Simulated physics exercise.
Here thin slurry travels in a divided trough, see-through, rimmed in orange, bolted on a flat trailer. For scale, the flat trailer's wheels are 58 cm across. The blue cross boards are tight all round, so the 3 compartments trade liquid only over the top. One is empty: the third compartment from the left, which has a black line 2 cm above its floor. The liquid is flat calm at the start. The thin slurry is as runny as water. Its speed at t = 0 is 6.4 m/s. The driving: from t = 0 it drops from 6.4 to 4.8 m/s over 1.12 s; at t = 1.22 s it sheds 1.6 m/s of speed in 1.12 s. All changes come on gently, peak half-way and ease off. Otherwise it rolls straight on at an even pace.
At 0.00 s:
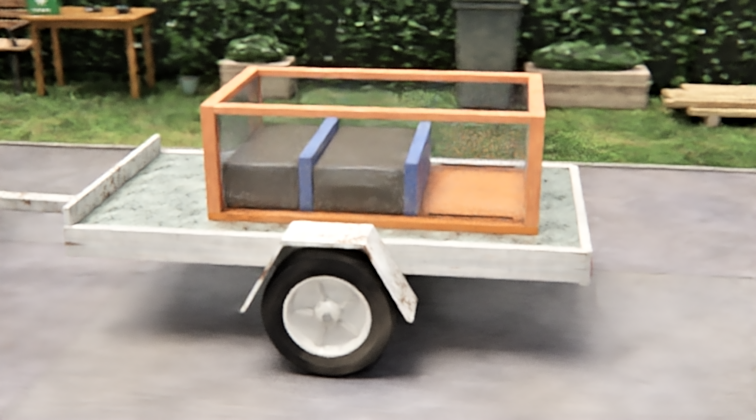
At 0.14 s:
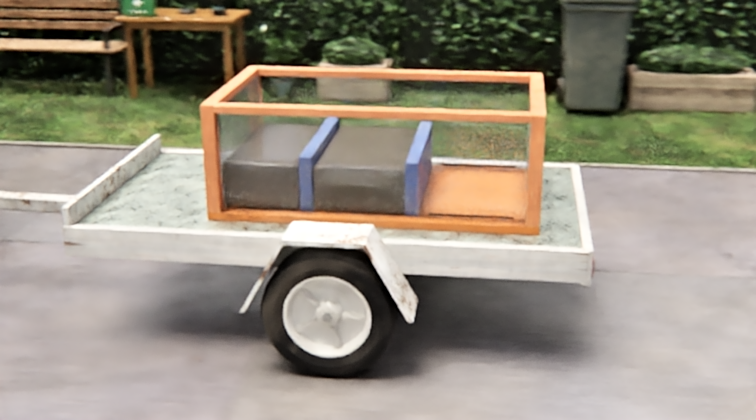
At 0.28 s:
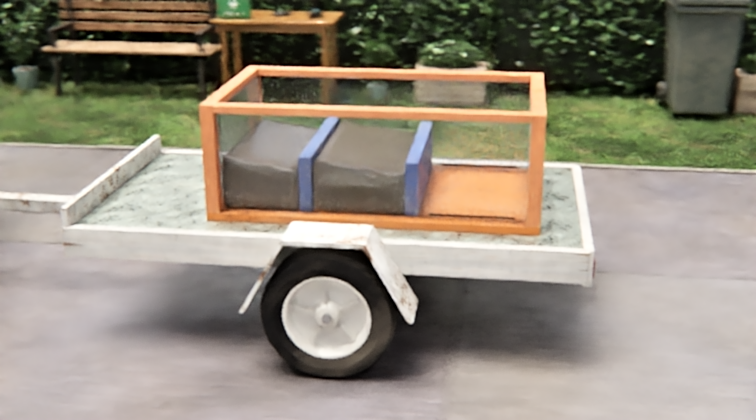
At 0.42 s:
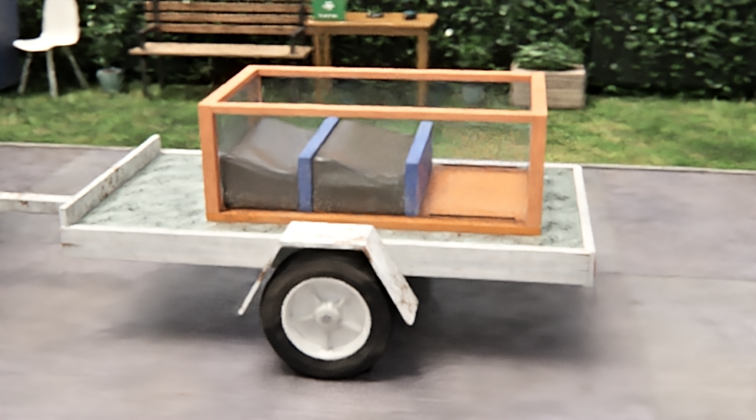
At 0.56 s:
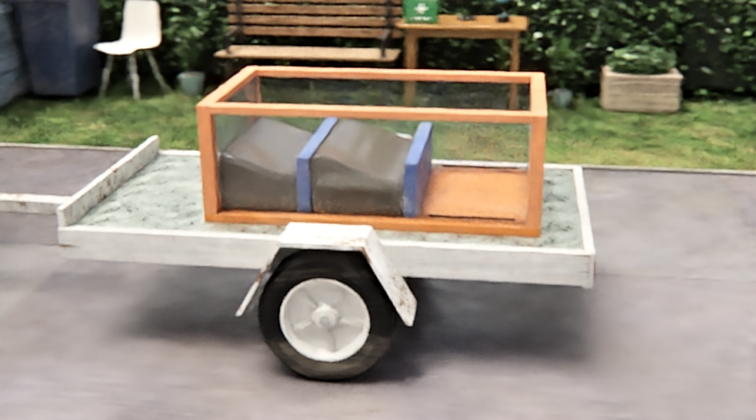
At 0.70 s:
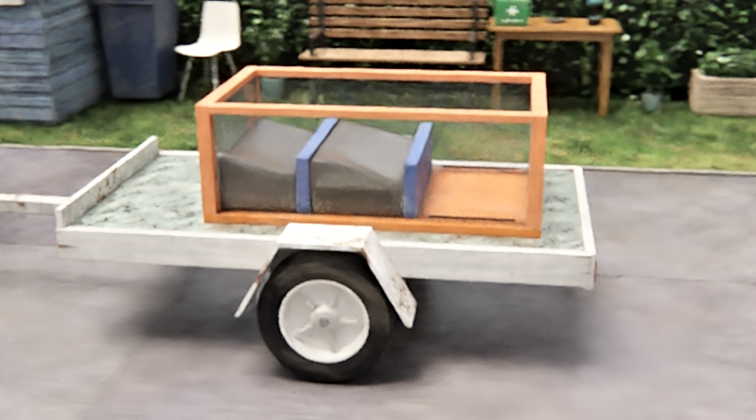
A white trailer rolled left past a garden bench and table, carrying an orange-rimmed clear trough; the dark liquid in two compartments started flat, then tilted up in uneven slopes, while the third stayed empty.
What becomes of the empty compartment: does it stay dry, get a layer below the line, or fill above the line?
The empty compartment finishes dry.
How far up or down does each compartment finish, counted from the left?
In cm: 1 up, 1 down, 0.
By 1.30 s the mean depths from the left are 22, 22, 0 cm.
By 2.00 s the mean depths from the left are 23, 21, 0 cm.
By 2.90 s the mean depths from the left are 23, 21, 0 cm.
By 5.32 s the mean depths from the left are 23, 21, 0 cm.
